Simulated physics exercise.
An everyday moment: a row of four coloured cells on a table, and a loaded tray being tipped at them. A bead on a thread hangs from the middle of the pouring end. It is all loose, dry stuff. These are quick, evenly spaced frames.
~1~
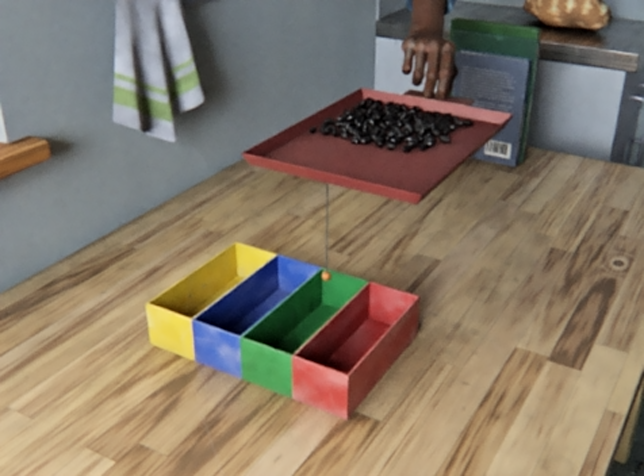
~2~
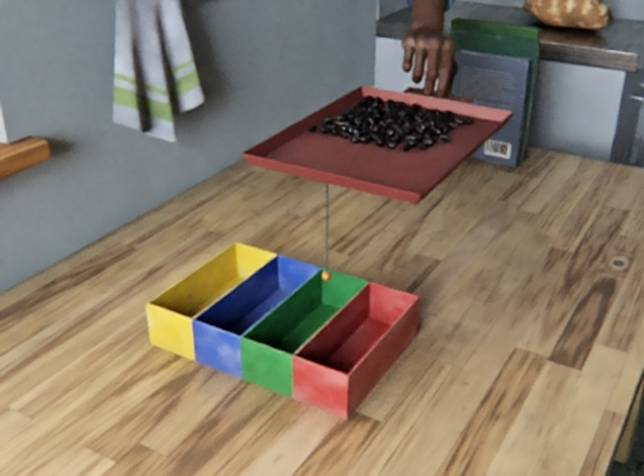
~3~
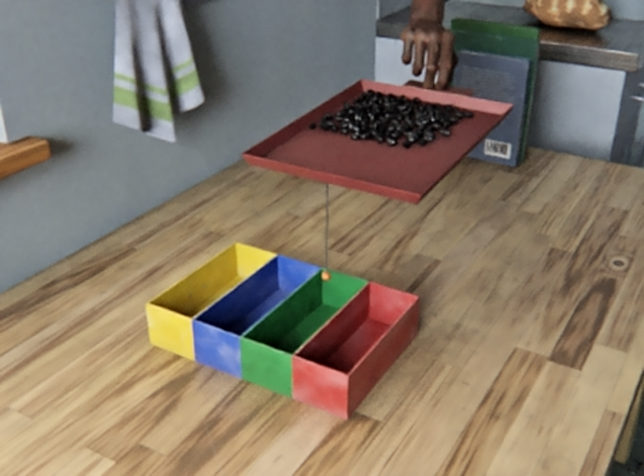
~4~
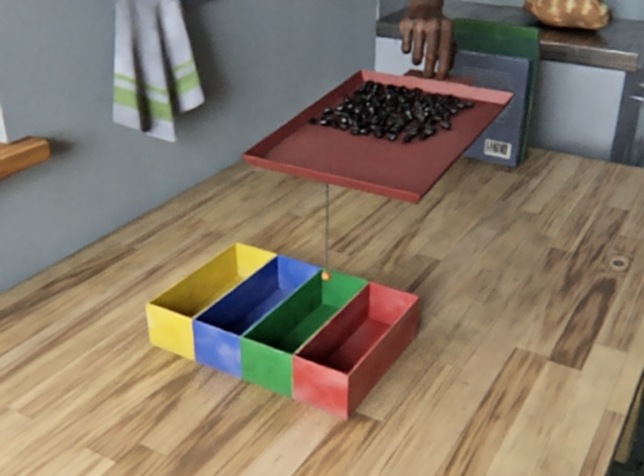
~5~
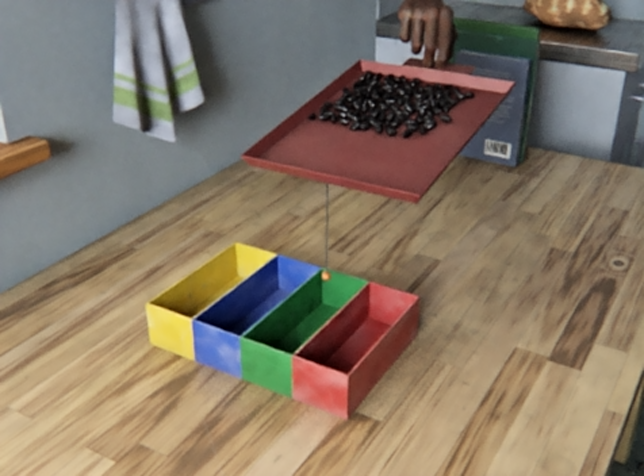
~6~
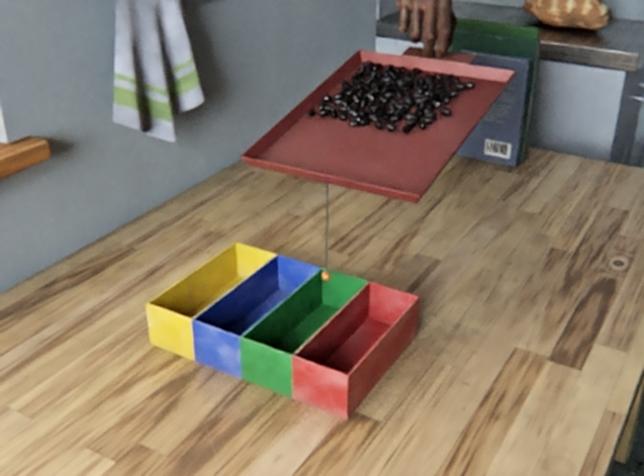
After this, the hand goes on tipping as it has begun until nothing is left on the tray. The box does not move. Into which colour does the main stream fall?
Most goes to the blue cell.
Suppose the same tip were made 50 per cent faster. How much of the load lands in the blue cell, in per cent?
Roughly 30 in a hundred.
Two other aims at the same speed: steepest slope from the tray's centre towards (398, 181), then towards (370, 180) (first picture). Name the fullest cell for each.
At the first place that red cell, at the second that red cell.
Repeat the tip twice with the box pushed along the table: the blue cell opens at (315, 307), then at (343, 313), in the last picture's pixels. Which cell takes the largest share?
First yellow, then the yellow one.
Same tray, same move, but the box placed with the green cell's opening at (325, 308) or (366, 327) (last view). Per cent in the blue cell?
About 40 and 30 per cent.
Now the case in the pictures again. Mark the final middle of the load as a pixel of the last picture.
Around (257, 341).
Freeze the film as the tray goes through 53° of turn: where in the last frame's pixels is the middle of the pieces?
Close to (291, 172).
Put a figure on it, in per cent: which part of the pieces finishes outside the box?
About 0 per cent.
Soon after the last picture, tray tipped steeply; about two thirds on the tray; a small part in the blue cell; a stray few in the yellow cell; a stray few in the green cell; about a quarter falling or outside the box.
A little later, tray tipped right over; about a third on the tray; about a quarter in the blue cell; a small part in the yellow cell; a small part in the green cell; a small part in the red cell; a small part falling or outside the box.
Later still, tray tipped past a quarter turn; about a third in the blue cell; about a quarter in the green cell; about a quarter in the yellow cell; a small part in the red cell; a stray few falling or outside the box.
At rest, tray tipped past a quarter turn; about a third in the blue cell; about a quarter in the green cell; about a quarter in the yellow cell; a small part in the red cell; a stray few outside the box.
